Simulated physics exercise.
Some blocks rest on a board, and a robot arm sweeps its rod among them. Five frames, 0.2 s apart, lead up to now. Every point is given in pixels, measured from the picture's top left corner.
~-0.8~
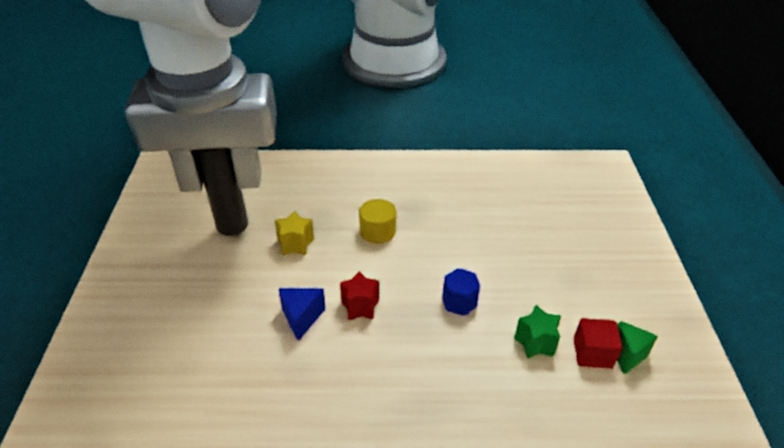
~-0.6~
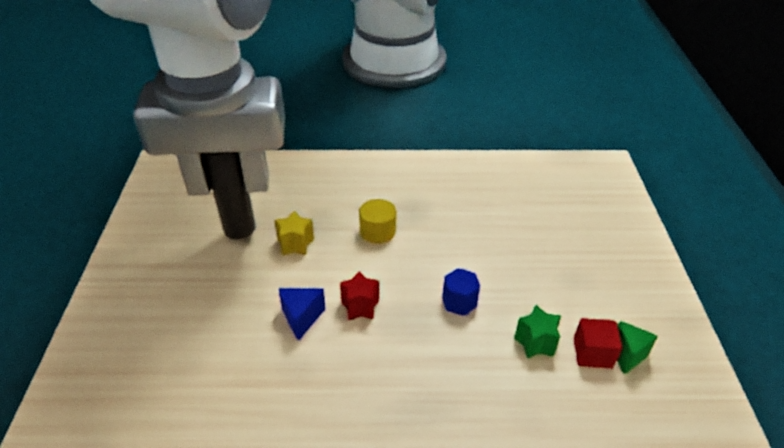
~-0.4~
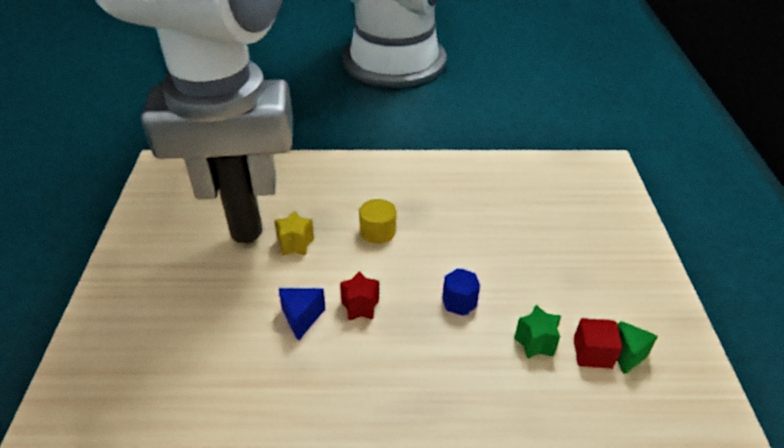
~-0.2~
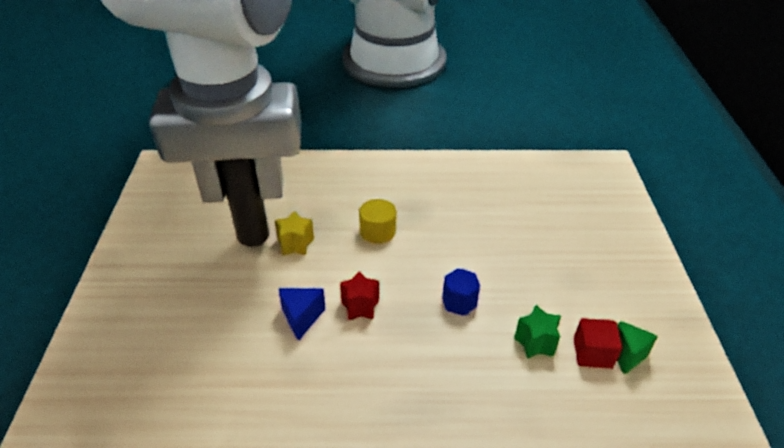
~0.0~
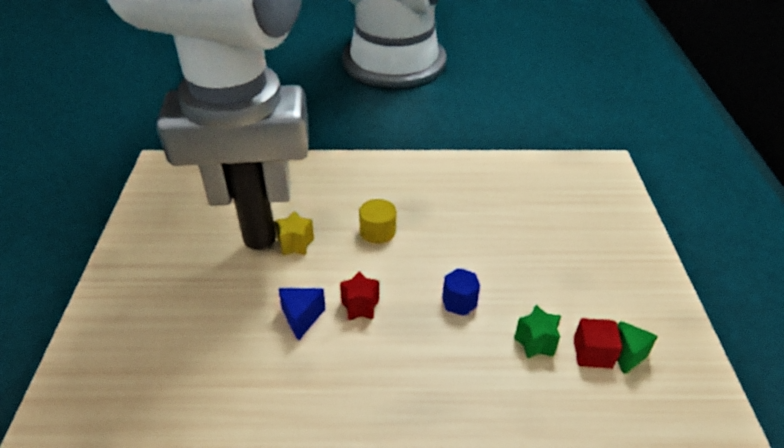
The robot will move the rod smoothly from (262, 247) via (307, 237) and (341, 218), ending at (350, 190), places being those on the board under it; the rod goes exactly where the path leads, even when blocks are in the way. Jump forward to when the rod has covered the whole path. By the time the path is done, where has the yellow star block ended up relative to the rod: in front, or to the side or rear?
It is gone from the front.
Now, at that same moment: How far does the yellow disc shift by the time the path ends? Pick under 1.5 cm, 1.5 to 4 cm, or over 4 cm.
Between 1.5 and 4 cm.
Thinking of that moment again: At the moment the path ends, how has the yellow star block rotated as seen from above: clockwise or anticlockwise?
The block turns clockwise.
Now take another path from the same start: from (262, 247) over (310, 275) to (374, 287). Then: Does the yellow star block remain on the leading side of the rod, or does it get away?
The rod passes it.
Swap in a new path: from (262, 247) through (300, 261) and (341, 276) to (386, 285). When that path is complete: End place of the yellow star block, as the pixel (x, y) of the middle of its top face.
My best guess is (319, 223).
The first path, step by step. One third of the way, rod at (306, 228); yellow star block at (334, 215), turned 15° clockwise.
Two thirds of the way, rod at (341, 210); yellow star block at (361, 212), turned 55° clockwise; yellow disc at (396, 210).
At the end, rod at (349, 182); yellow star block at (361, 212), turned 55° clockwise; yellow disc at (396, 210).
